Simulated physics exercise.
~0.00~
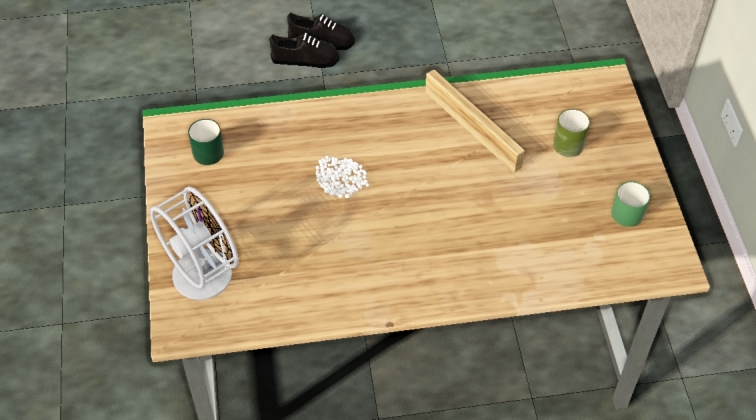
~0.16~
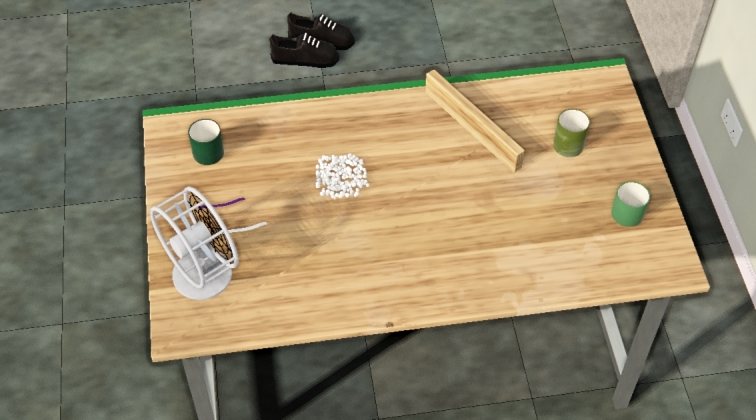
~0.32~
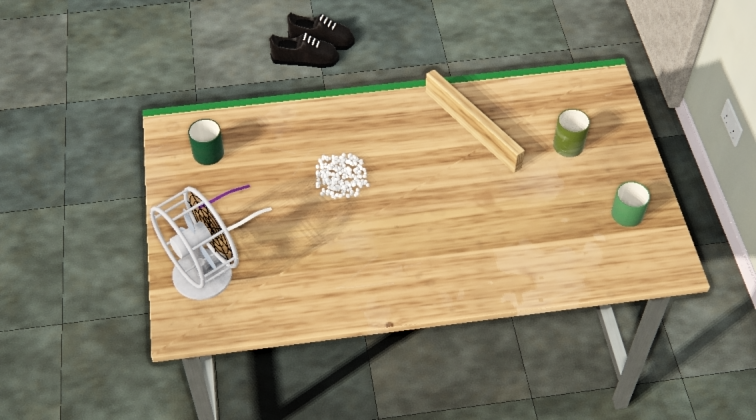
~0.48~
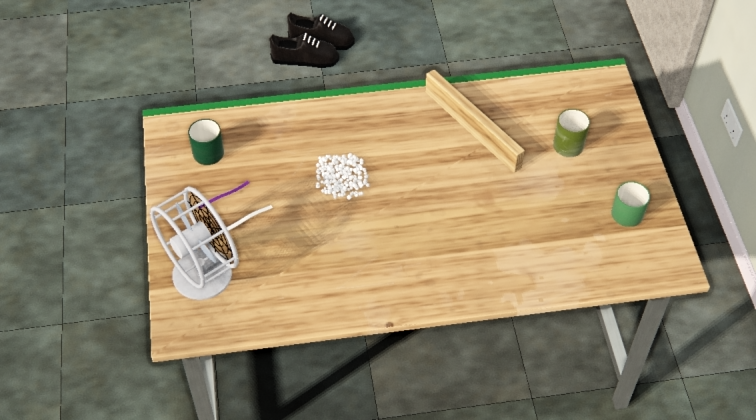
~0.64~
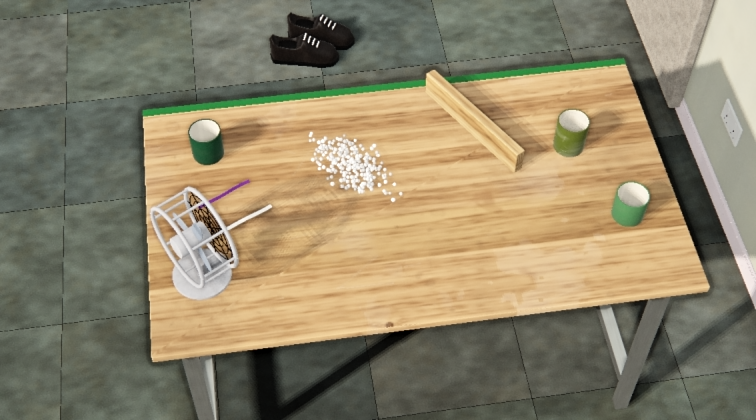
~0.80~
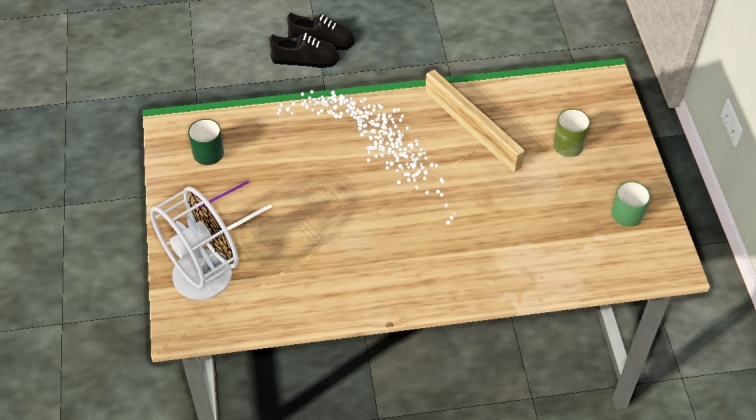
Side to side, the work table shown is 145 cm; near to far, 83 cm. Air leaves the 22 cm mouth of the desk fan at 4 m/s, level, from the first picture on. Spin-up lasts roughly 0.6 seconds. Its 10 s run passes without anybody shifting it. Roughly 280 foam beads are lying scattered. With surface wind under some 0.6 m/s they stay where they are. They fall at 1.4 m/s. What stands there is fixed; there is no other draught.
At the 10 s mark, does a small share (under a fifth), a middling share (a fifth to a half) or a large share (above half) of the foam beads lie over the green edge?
A large share.
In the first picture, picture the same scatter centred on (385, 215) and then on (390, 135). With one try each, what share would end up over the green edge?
It goes 0 % first, then 100 %.
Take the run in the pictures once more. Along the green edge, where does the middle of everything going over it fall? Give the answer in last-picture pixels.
Roughly at pixel (380, 85).
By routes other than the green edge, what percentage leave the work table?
I would say close to 20 %.
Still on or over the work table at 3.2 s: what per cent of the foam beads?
Some 10 per cent.
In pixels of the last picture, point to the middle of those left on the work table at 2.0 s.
Around (606, 210).
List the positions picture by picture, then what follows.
In the first frame, the middle of the foam beads is near (341, 176), none has stirred yet and the mouth of the desk fan is at (194, 238).
In the second frame, the middle of the foam beads is near (340, 173), none has stirred yet and the green edge is centred on (388, 84).
In the third frame, the middle of the foam beads is near (340, 173), none has stirred yet, the top of a mug is at (204, 131) and the top of a board is at (474, 111).
In the fourth frame, the middle of the foam beads is near (341, 173) and about 5 % have left their places.
In the fifth frame, the middle of the foam beads is near (351, 163), the farthest in sight from the desk fan is at (375, 146) and about 90 % have left their places.
In the sixth frame, the middle of the foam beads is near (376, 125), the farthest in sight from the desk fan is at (399, 110) and all have left their places.
After 2.0 s, 73 % are over the green edge; the middle of those still in play is near (606, 210); 81 % have settled or left.
After 3.2 s, 73 % are over the green edge; 91 % have settled or left.
After 5.5 s, 73 % are over the green edge; 94 % have settled or left.
After 10.0 s, at the end, 73 % are over the green edge.
